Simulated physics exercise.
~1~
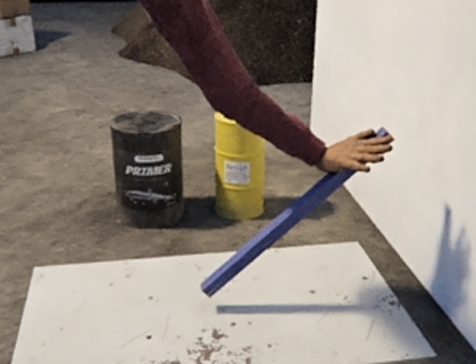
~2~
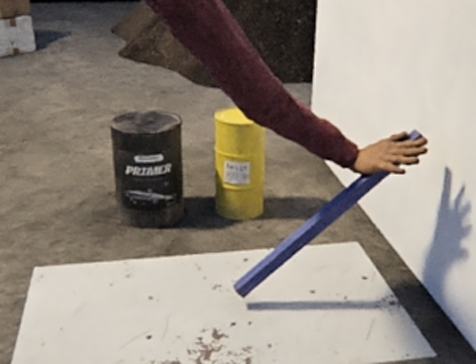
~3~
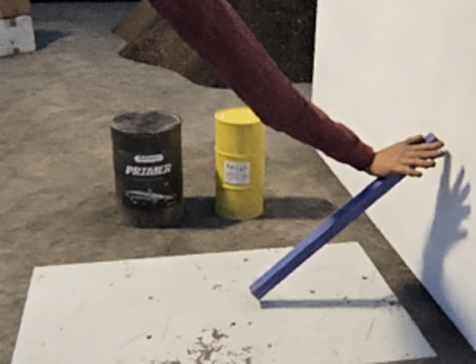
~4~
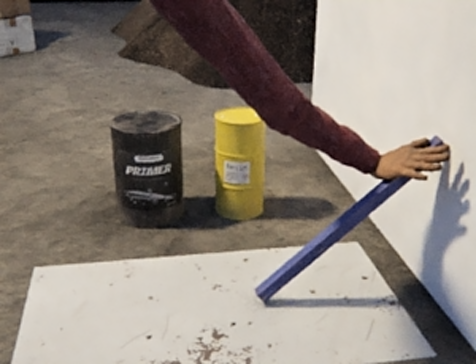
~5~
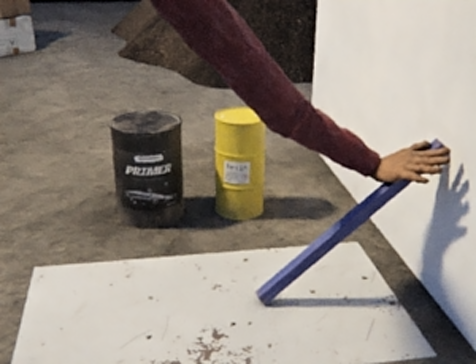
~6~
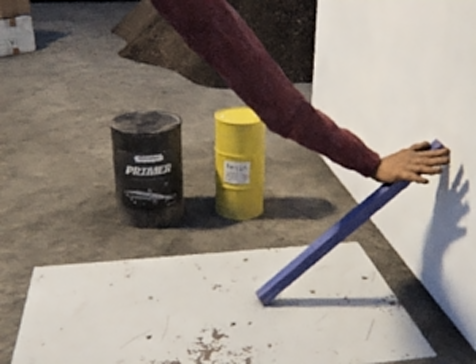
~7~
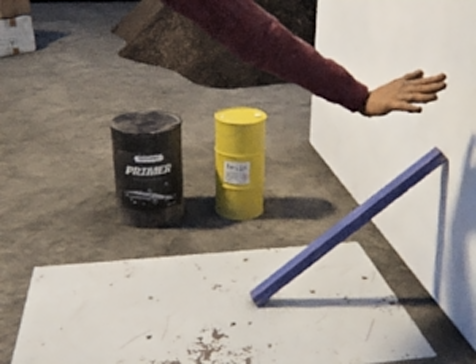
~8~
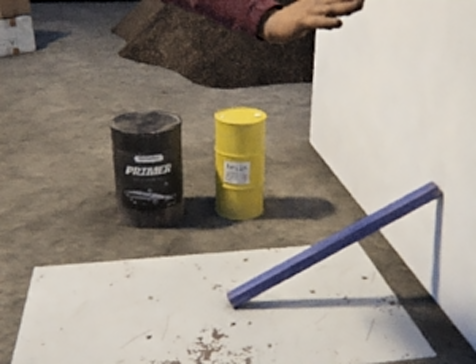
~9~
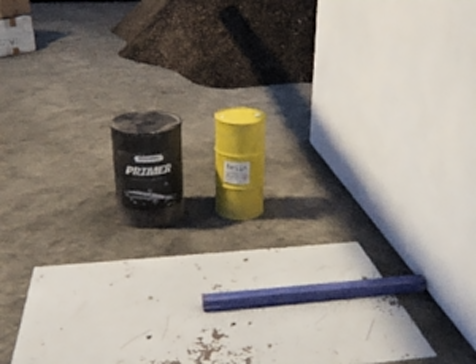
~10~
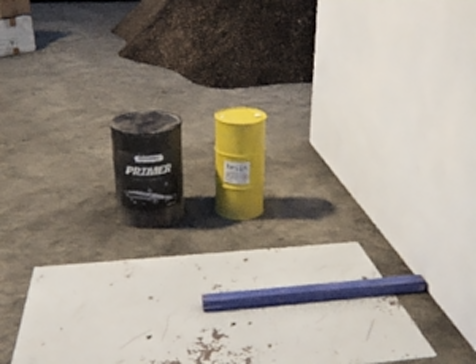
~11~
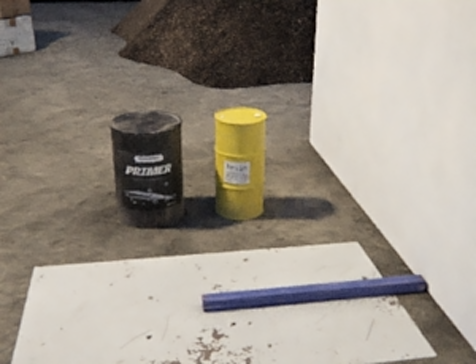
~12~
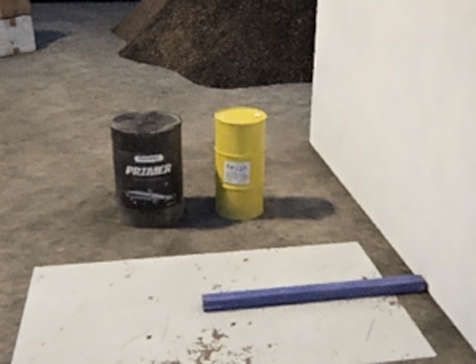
On a grey concrete floor beside a white wall, a still camera looks slightly down at a black pail labelled primer, a yellow canister to its right, and a white sheet lying in front. An arm in a maroon sleeve reaches in from the upper left, carries a blue pole rightward and leans its top against the wall, its foot on the sheet. The hand holds it there, then lets go and draws back. The pole's foot slides left as its top slips down the wall. It ends lying flat, while the pail and canister stay standing.
